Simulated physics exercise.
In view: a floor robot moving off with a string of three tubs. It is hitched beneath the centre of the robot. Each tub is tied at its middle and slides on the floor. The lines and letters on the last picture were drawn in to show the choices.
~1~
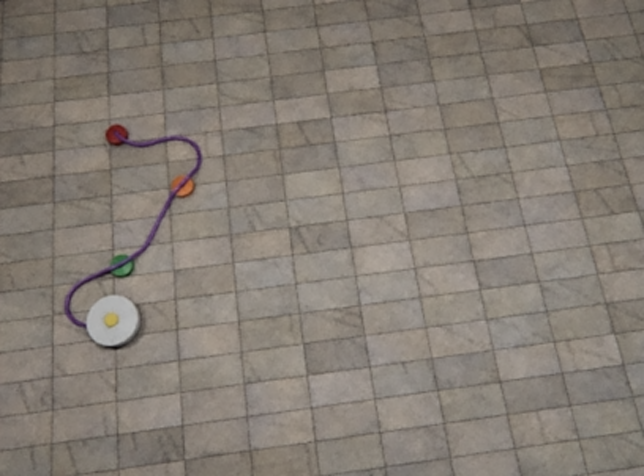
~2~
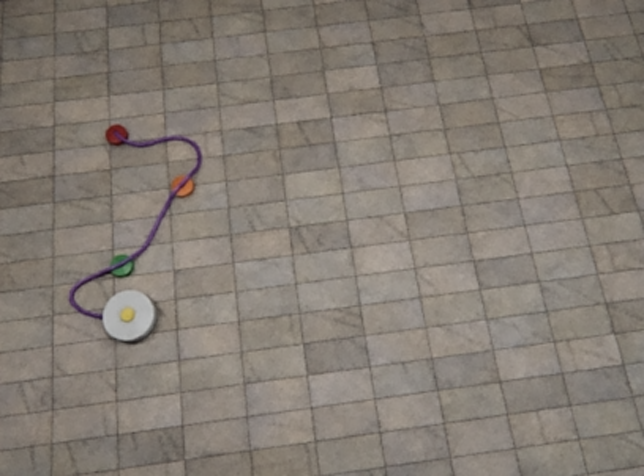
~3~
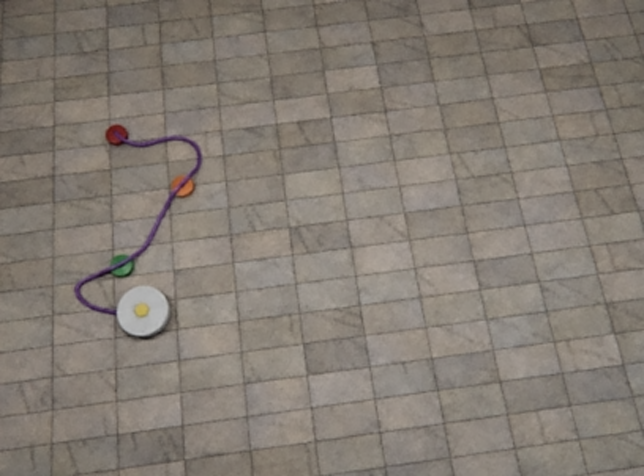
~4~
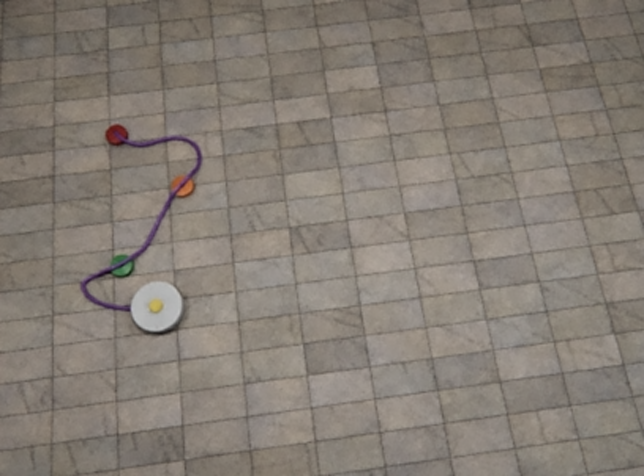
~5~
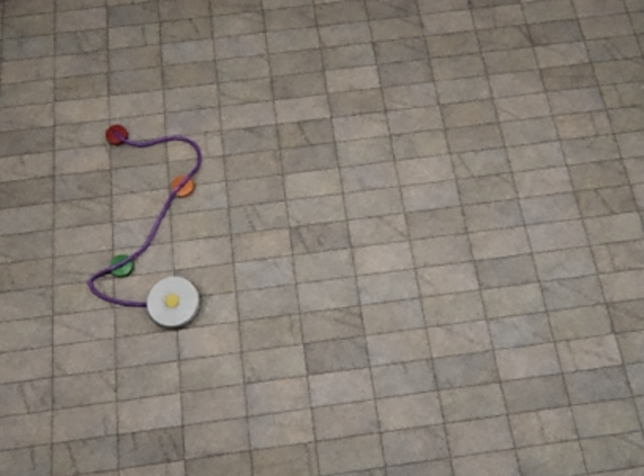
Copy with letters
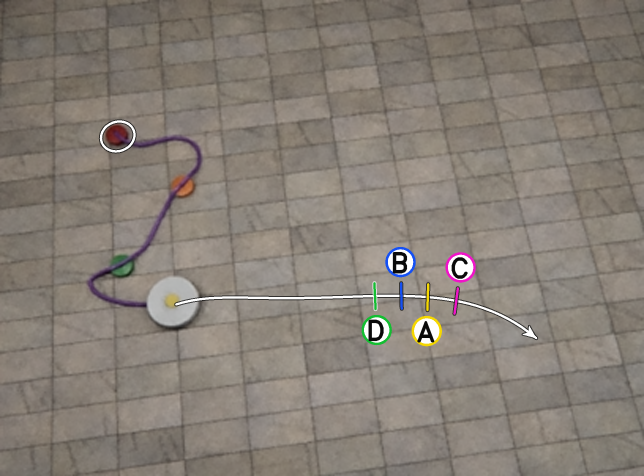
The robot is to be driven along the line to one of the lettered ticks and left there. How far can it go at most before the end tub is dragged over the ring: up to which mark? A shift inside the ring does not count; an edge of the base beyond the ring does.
Up to mark A.
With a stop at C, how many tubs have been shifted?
Three.
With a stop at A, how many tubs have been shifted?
Two.
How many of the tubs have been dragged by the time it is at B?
By then, two.
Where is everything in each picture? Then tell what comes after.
The first picture shows red tub (117, 135); orange tub (183, 186); green tub (122, 266).
The second picture shows robot (131, 316); red tub (117, 135).
The third picture shows robot (145, 312); green tub (122, 266).
The fourth picture shows robot (158, 308); orange tub (183, 186).
The fifth picture shows robot (174, 303); red tub (117, 135); orange tub (183, 186); green tub (122, 266).
On the marked copy, A at (428, 297); B at (401, 296); C at (456, 301); D at (375, 296); the ring at (118, 136); the route from (176, 304) via (363, 296) to (536, 338).
Taking A. A third of the way, robot (263, 296); red tub (117, 135); orange tub (183, 186); green tub (136, 269).
Two thirds of the way, robot (353, 295); red tub (117, 135); orange tub (183, 186); green tub (223, 272).
When it is over, robot (429, 295); red tub (117, 135); orange tub (215, 207); green tub (302, 255); the ringed tub at the far end is still in its ring.
As for the rest, B is safe but short; C drags the last tub to (130, 144); D is safe but short.
